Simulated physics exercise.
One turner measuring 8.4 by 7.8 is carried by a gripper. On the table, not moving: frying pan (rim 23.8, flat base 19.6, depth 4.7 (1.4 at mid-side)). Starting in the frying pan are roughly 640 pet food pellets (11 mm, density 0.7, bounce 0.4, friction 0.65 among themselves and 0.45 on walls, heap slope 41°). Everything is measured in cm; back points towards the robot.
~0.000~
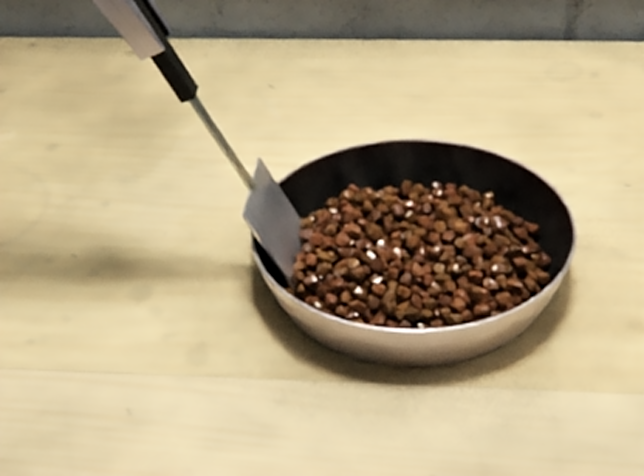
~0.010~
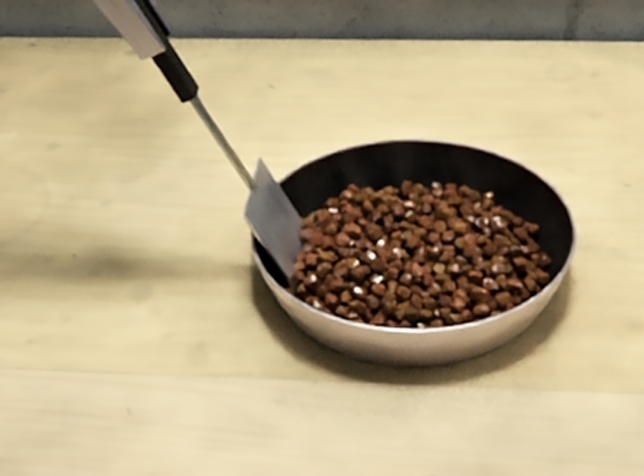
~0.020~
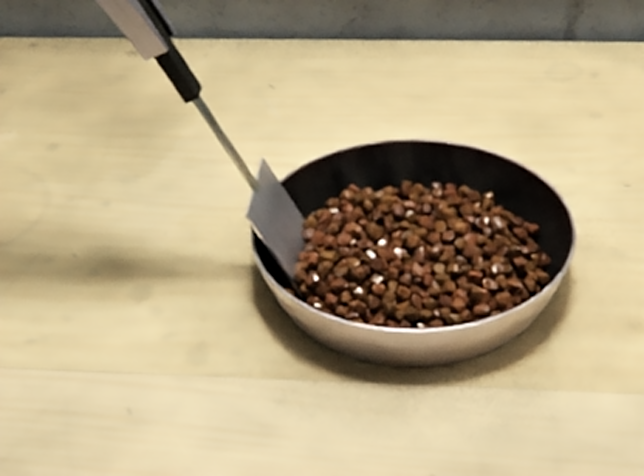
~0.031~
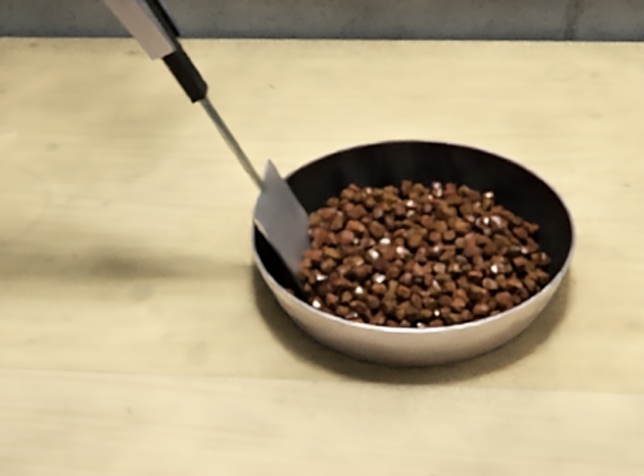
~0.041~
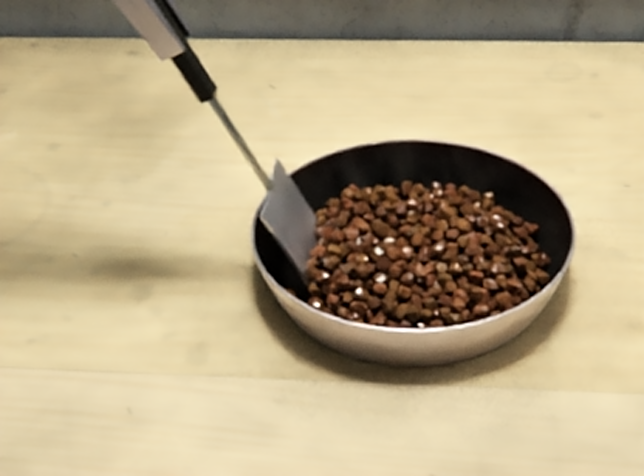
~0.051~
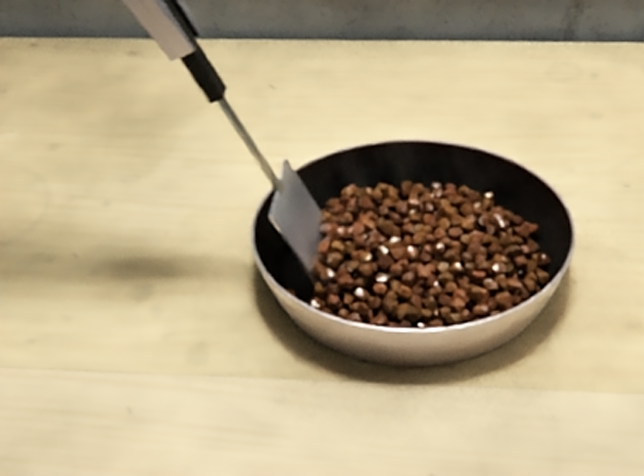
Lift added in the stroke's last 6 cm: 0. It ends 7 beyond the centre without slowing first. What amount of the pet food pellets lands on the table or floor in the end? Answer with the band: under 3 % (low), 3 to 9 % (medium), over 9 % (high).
Medium, 3 to 9 %.
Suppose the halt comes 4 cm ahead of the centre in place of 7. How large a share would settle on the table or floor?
Result: Approx. 0 %.
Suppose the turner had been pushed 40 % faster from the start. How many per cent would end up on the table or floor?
Some 15 in a hundred.
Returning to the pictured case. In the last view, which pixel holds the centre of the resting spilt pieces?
Approximately at (606, 283).
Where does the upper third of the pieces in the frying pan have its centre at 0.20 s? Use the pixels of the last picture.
It is centred close to (477, 233).
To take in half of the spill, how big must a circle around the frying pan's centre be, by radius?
Roughly 16 centimetres.
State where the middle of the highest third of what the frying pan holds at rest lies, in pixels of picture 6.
Pixel estimate: About (517, 234).
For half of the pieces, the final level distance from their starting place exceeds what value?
The value is roughly 3 cm.
By 0.12 s, sloping 64°, highest piece 6 above the table; 637 in the frying pan.
By 0.20 s, sloping 64°, highest piece 6 above the table; 637 in the frying pan.
By 0.44 s, sloping 64°, highest piece 7 above the table; 603 in the frying pan, 27 on the table or floor, 7 on the blade or in flight.
By 1.49 s, sloping 64°, highest piece 6 above the table; 601 in the frying pan, 36 on the table or floor.
Final count, 601 in the frying pan, 36 on the table or floor. That is 6 % on the table or floor.
